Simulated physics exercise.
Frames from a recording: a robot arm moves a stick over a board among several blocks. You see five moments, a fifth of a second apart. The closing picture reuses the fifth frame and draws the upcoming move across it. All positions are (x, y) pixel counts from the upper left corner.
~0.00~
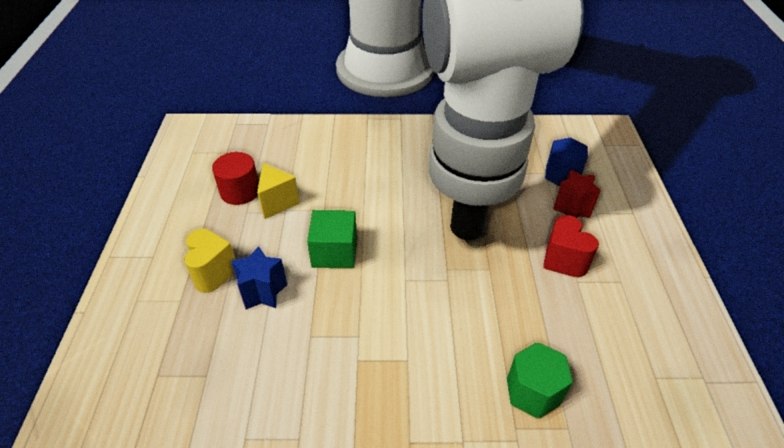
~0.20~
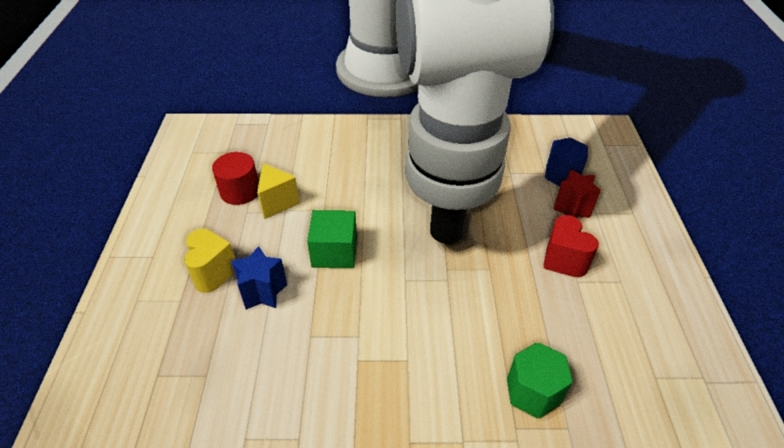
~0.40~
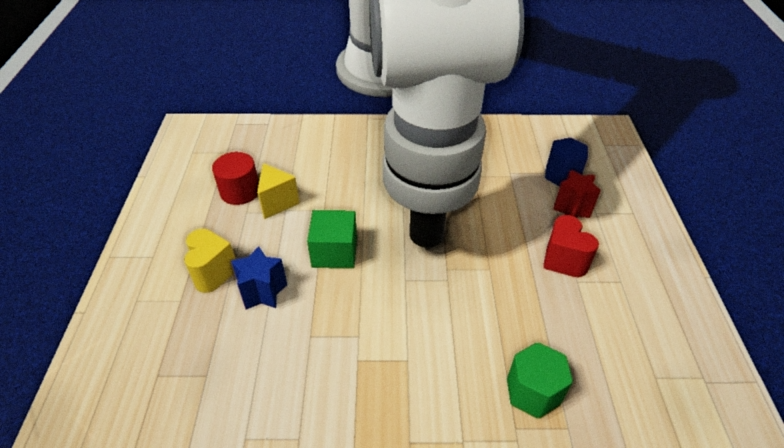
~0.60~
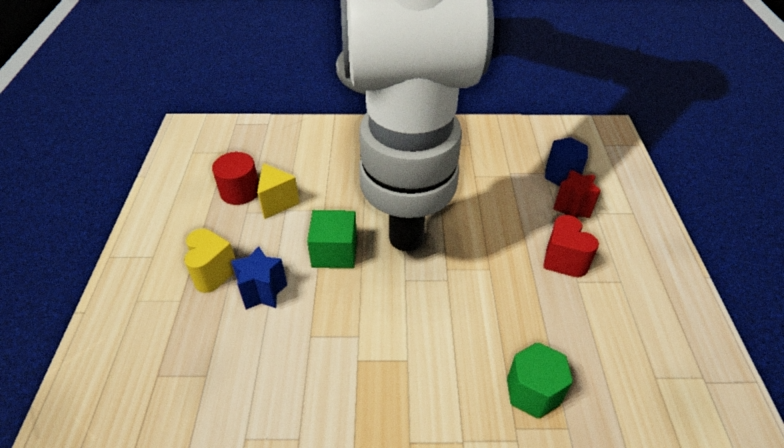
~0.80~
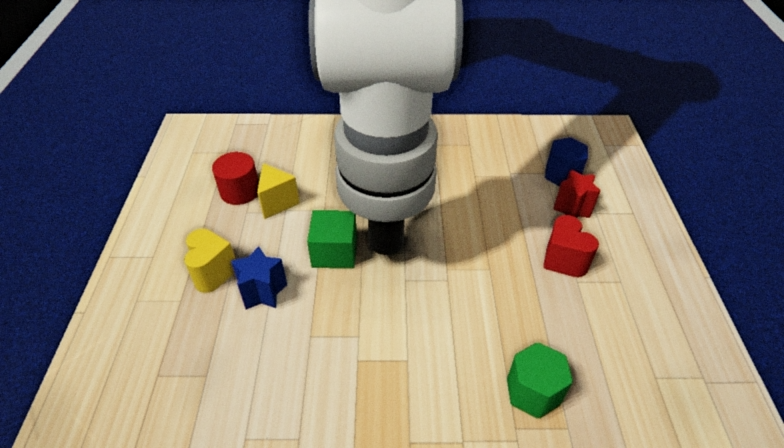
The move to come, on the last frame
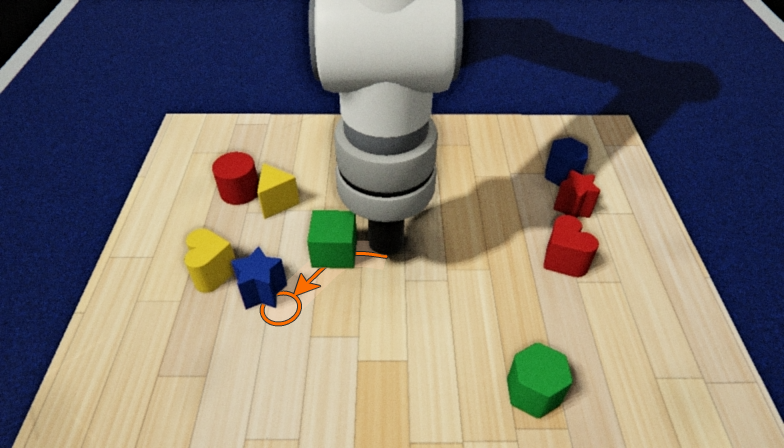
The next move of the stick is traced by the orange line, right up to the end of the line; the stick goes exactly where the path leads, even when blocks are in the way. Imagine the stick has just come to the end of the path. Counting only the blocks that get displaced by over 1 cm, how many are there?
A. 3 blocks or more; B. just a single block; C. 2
My answer is option C.
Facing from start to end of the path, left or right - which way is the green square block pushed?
Heads right.
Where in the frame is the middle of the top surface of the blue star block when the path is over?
I predict (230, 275).
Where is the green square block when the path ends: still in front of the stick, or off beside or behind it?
The stick should slip past it.
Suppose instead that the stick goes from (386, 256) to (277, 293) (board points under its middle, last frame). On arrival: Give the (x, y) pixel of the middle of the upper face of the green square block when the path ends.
Its top centre is at about (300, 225).
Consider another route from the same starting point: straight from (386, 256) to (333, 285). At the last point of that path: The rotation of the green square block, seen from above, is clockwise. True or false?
That statement is accurate.
Drawn move, from (386, 256) through (345, 255) and (312, 279) to (281, 308).
On the path given first. One third of the way, stick at (342, 242); green square block at (302, 224).
Two thirds of the way, stick at (309, 265); green square block at (284, 227), turned 40° clockwise.
At the end, stick at (278, 295); yellow heart block still; blue star block at (230, 275), turned 35° clockwise; green square block at (284, 227), turned 40° clockwise.
